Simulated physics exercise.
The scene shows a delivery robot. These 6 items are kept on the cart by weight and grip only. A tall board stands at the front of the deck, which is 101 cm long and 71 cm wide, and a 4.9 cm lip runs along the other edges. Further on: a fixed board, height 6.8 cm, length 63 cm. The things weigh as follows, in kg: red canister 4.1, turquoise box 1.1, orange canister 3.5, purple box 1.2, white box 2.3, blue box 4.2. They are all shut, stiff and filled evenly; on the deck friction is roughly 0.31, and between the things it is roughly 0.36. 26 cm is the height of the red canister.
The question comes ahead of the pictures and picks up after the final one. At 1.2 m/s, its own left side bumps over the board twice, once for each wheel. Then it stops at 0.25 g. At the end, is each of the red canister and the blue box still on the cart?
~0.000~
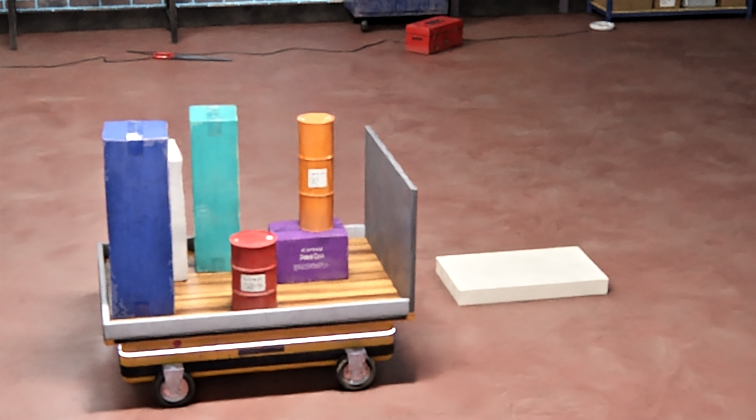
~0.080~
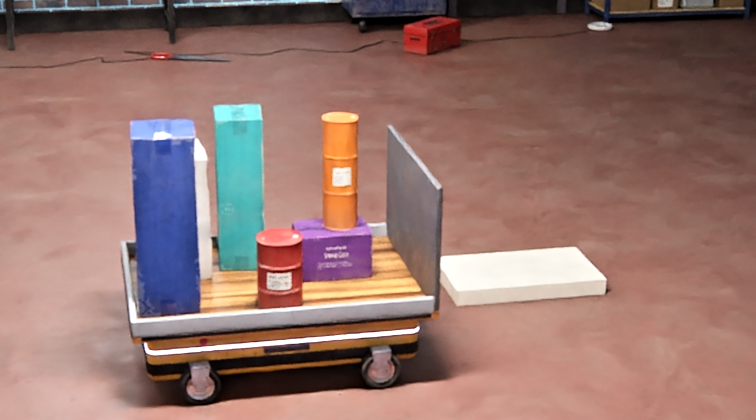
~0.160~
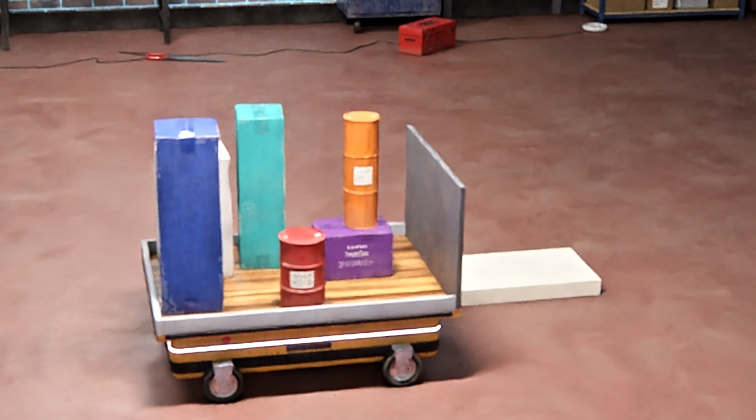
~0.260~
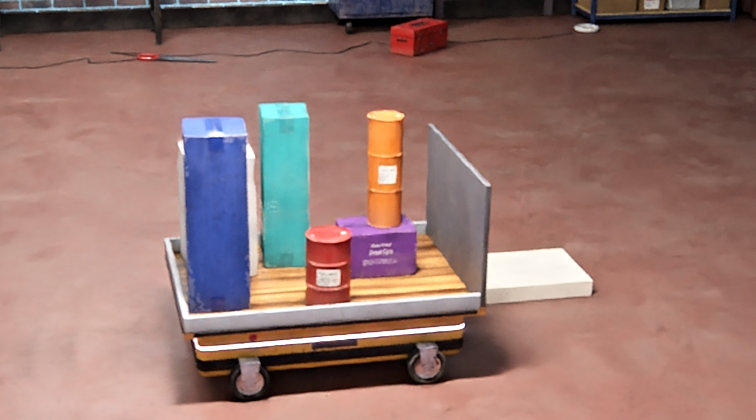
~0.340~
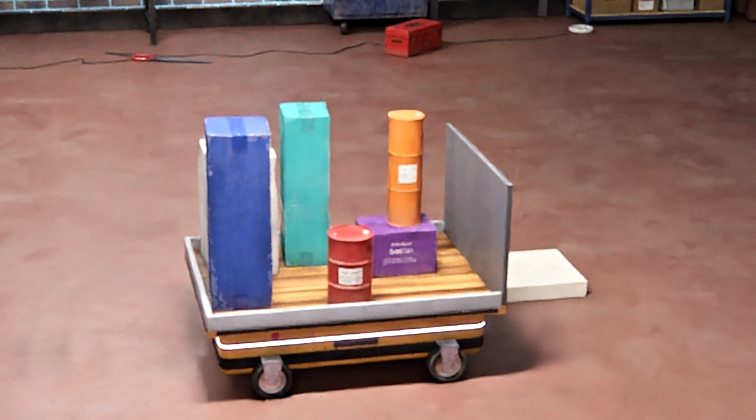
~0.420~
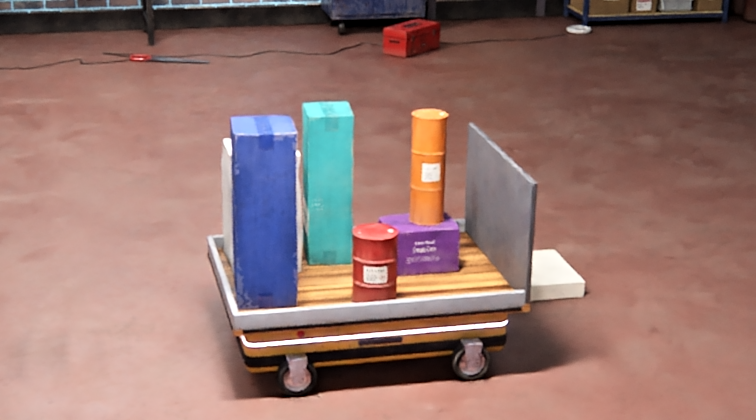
My prediction: Red canister: Kept. Blue box: Lost.
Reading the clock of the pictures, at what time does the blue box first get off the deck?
It happens at about 1.5 s.
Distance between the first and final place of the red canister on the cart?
I'd say about 6 cm between start and finish.
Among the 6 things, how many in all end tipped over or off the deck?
That gives 4.
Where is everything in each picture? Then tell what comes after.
Cart 0 cm along; red canister (254, 274); blue box (140, 219), in the first frame.
Cart 10 cm along; purple box (332, 249), in the second frame.
Cart 19 cm along; turquoise box (261, 187); orange canister (361, 171), in the third frame.
Cart 31 cm along; purple box (376, 246), in the fourth frame.
Cart 41 cm along; turquoise box (305, 185); orange canister (405, 169), in the fifth frame.
Cart 50 cm along; red canister (375, 267); blue box (264, 212), in the sixth frame.
After 0.82 s, cart 98 cm along; red canister slid 2 cm near (502, 256); turquoise box leaning 13°; orange canister leaning 5°.
After 1.42 s, cart 170 cm along; blue box leaning 35° near (635, 204); red canister slid 2 cm near (697, 242); white box leaning 35°.
After 1.72 s, cart 206 cm along; blue box now off the deck; red canister slid 2 cm; turquoise box leaning 66°.
After 2.42 s, cart 235 cm along, stopped; orange canister now off the deck; red canister slid 6 cm; turquoise box on its side.
At rest (3.0 s), off the deck, orange canister and blue box; tipped over on the cart, turquoise box and white box; the other 2 in place, give or take 10 cm.
